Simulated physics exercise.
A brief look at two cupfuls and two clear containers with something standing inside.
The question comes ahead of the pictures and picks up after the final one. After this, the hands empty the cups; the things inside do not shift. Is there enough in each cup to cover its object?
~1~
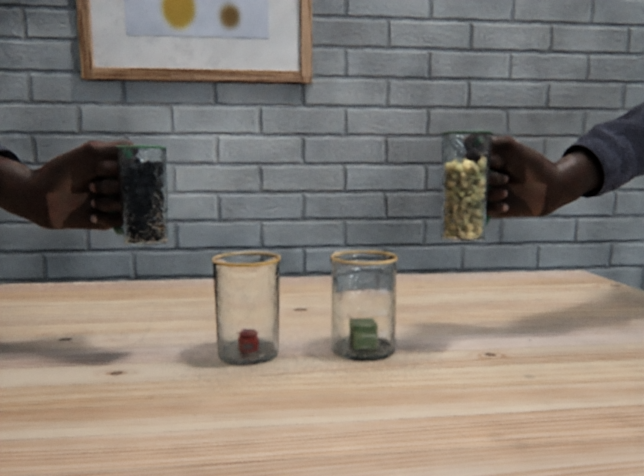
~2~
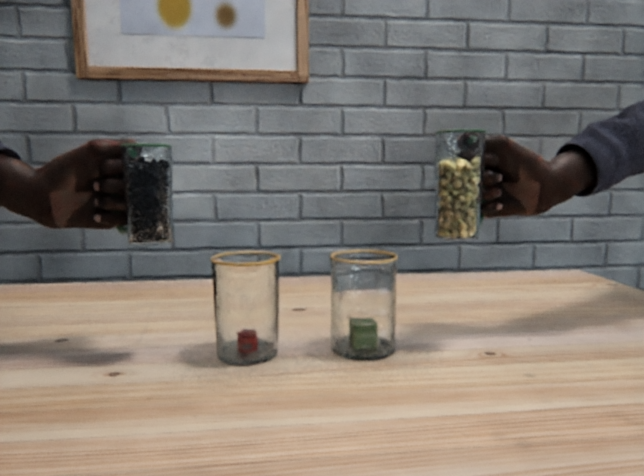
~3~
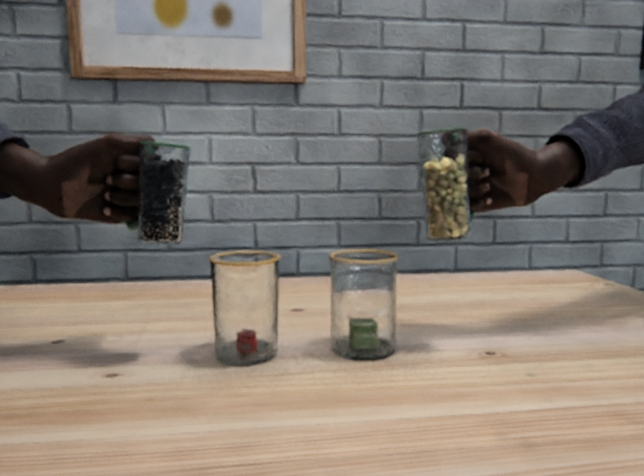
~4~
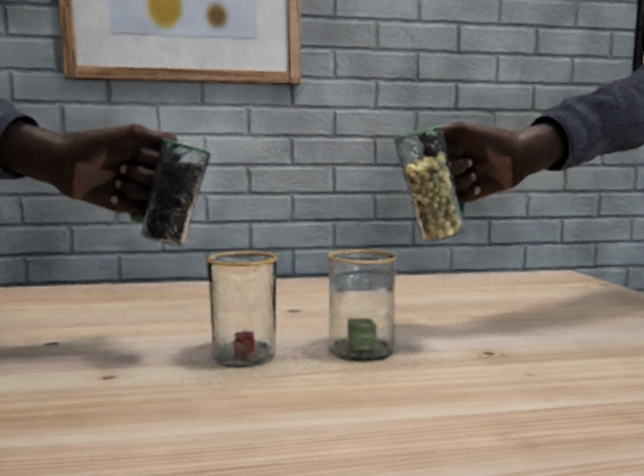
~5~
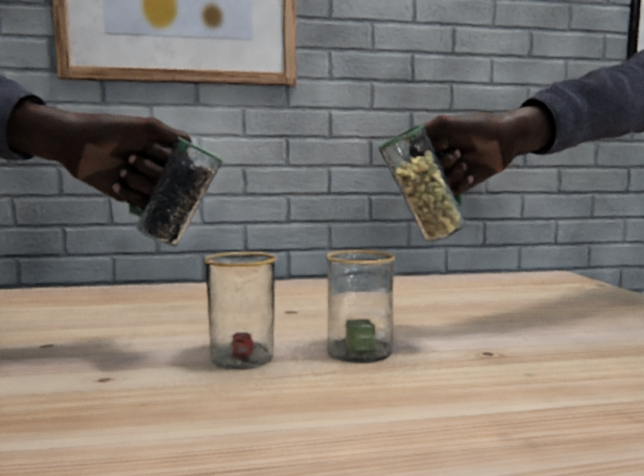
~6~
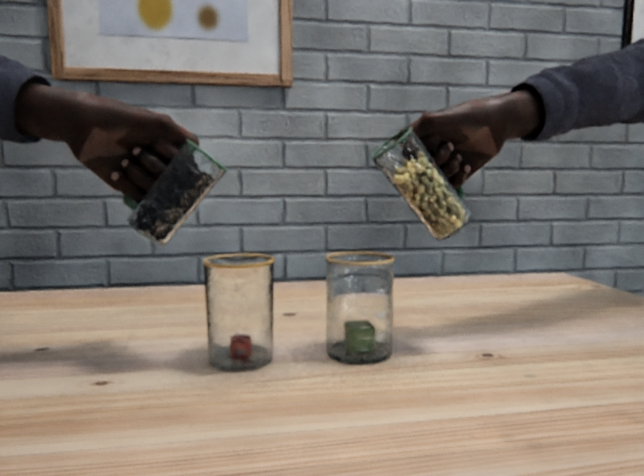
Once it all settles, the left object vanishes from sight and the right object vanishes from sight.
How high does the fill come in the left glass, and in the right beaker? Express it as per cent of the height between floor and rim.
Left: Roughly 40 %, right: 45 %.
Then, 0.44 s past the last view, left glass empty, all of its cupful still in the cup; right beaker empty, all of its cupful still in the cup.
Then, 0.91 s past the last view, left glass nearly empty, nearly all of its cupful still in the cup; right beaker nearly empty, nearly all of its cupful still in the cup.
Then, 1.47 s past the last view, left glass a third full, none of its cupful still in the cup; right beaker a third full, none of its cupful still in the cup.
Finally, left glass a third full (surface near (240, 320)), nothing beside it; right beaker half full (surface near (360, 307)), nothing beside it; the left thing is covered; the right thing is covered.
